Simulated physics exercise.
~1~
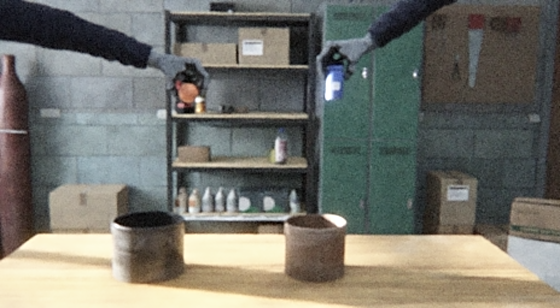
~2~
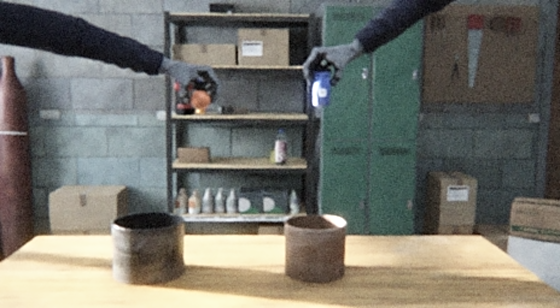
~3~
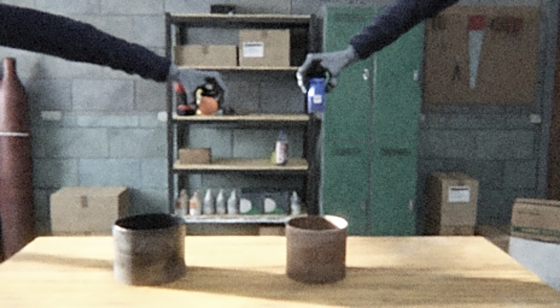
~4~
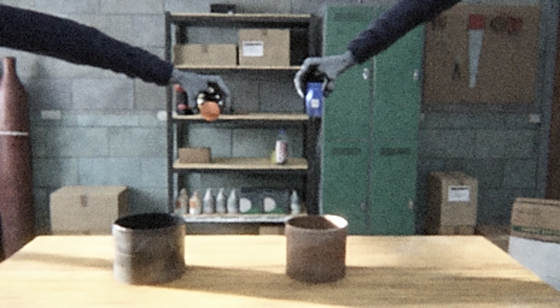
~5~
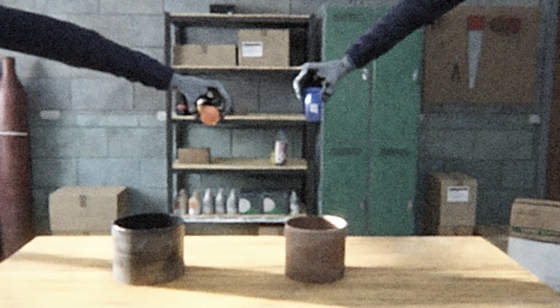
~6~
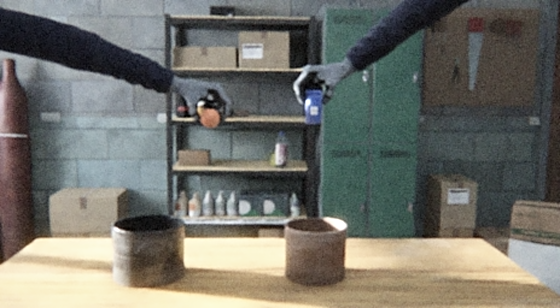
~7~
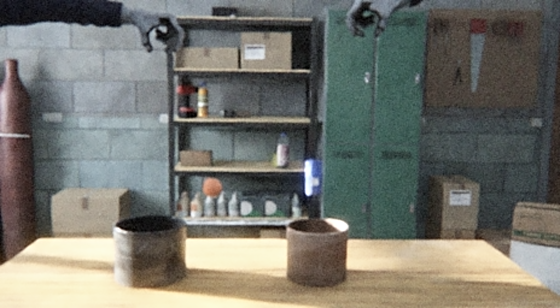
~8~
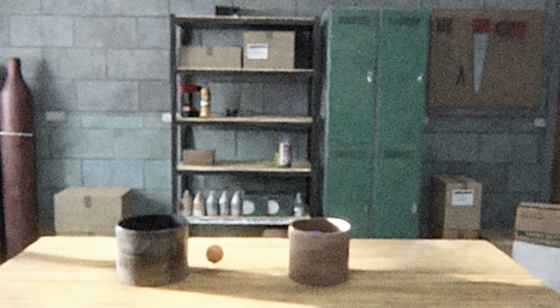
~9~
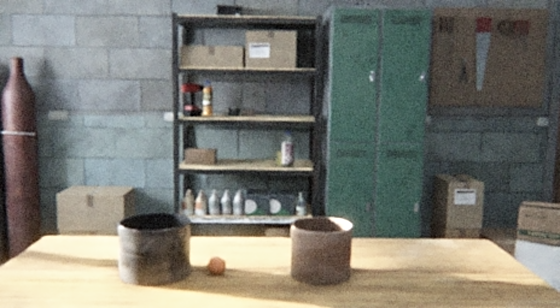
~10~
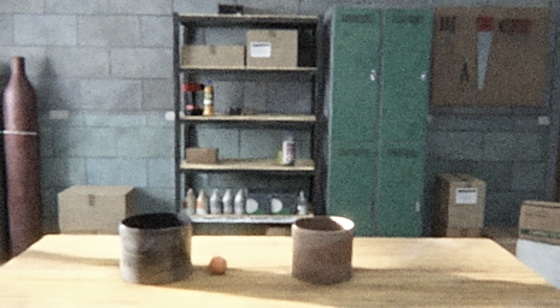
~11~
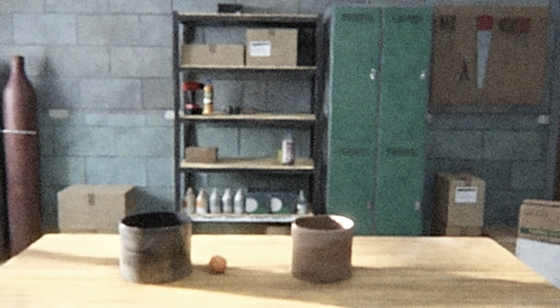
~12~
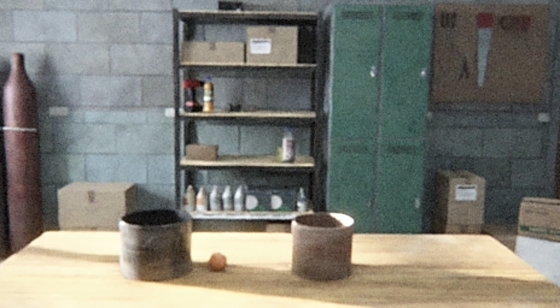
The clip opens with two gloved hands reaching in from either side above a wooden table, the left one holding an orange tomato and the right one a blue shaker. Below stand a dark pot on the left and a rusty bin on the right, with shelves and green lockers behind. The hands shift inward and lower slightly, then hold almost steady. Both let go and draw back as the tomato and shaker drop. The shaker falls into the right bin and disappears from view, while the tomato misses the pot and comes to rest on the table beside it, between the two containers.
